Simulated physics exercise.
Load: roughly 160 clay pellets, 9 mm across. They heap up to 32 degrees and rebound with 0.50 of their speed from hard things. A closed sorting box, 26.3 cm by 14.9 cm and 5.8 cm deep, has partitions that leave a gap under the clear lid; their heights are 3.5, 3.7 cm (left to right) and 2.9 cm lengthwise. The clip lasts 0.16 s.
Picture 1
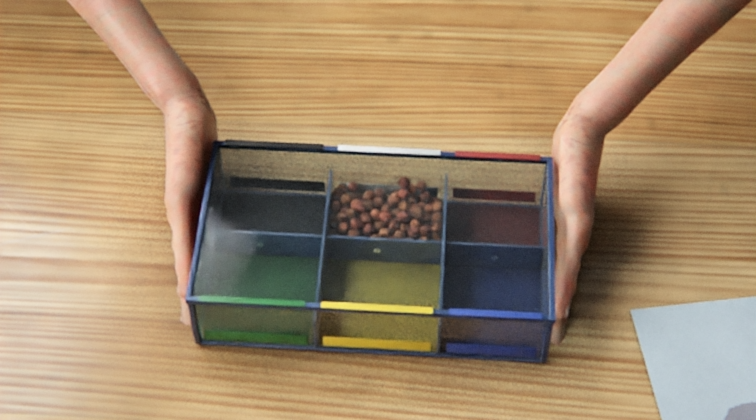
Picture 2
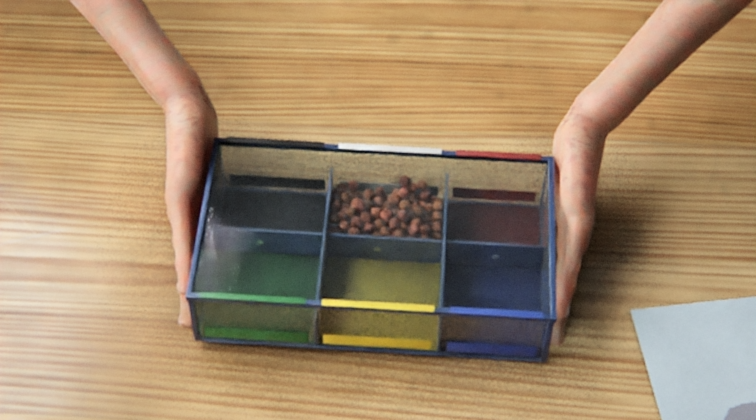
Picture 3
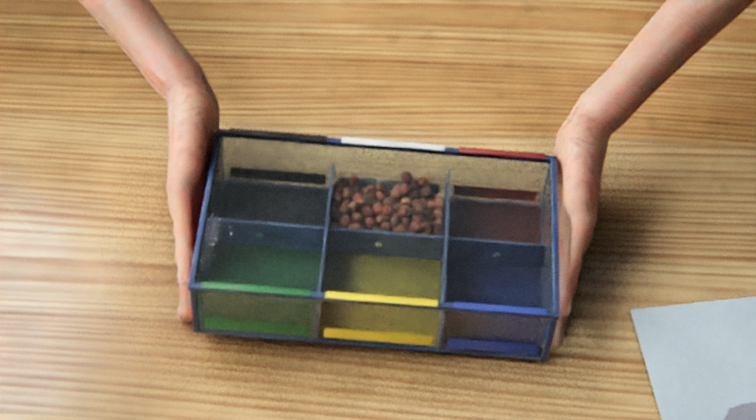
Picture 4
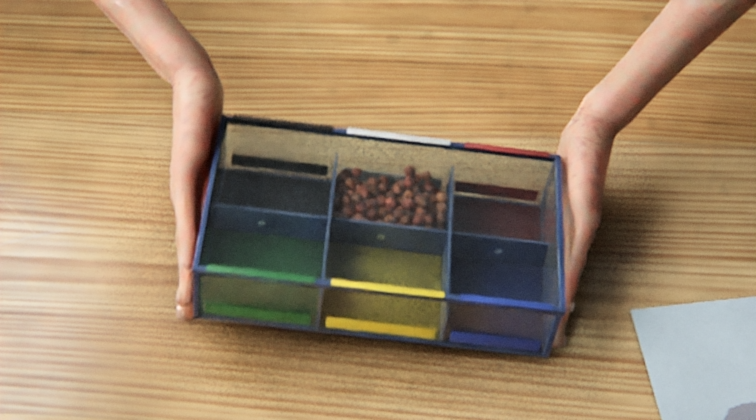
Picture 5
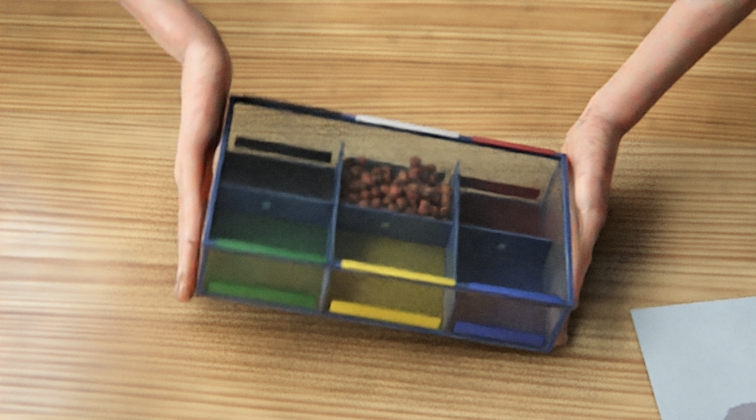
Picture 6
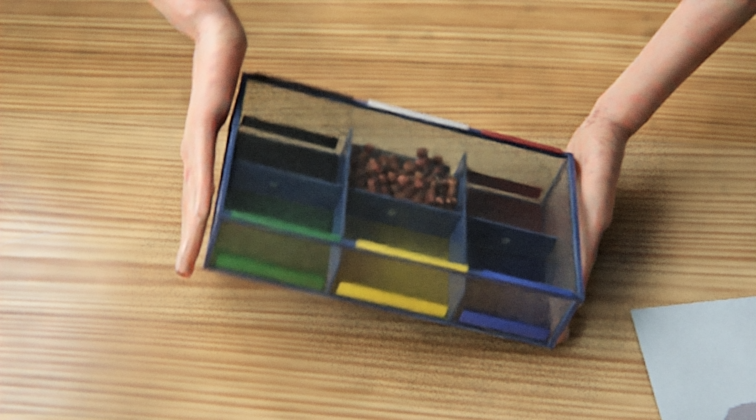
On a light wooden tabletop seen from above at a slight angle, a sheet of pale grey paper lies at the lower right. Two hands grip the ends of a clear-lidded box with six compartments, marked black, white, red, green, yellow and blue, with reddish-brown pellets in the white one. The hands lift and tilt the box, its left side rising higher, while the pellets stay in their compartment.
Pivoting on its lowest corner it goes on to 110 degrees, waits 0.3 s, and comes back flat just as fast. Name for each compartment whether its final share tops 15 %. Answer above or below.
Red above, blue below, green below, yellow below, white above, black below.
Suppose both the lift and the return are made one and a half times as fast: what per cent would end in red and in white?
Red 20, white 75.
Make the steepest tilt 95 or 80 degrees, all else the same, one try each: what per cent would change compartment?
About 50 and 35 per cent.
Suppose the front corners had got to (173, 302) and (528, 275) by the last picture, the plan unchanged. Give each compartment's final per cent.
Red 0, blue 0, green 70, yellow 0, white 0, black 30.
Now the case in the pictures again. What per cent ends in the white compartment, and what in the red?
White 55; red 45.
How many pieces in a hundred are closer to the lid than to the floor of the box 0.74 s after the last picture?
Some 70 per cent.
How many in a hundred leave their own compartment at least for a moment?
Roughly 45 per cent.
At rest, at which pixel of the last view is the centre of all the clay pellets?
At about (438, 213).
Then, 0.74 s after the last picture, tilt 110 degrees; red 35 %, white 65 %.
Then, 1.24 s after the last picture, tilt 61 degrees; red 40 %, white 60 %.
Then, 1.80 s after the last picture, tilt 0 degrees; red 45 %, white 55 %.
In the end, red 45 %, blue 0 %, green 0 %, yellow 0 %, white 55 %, black 0 %.
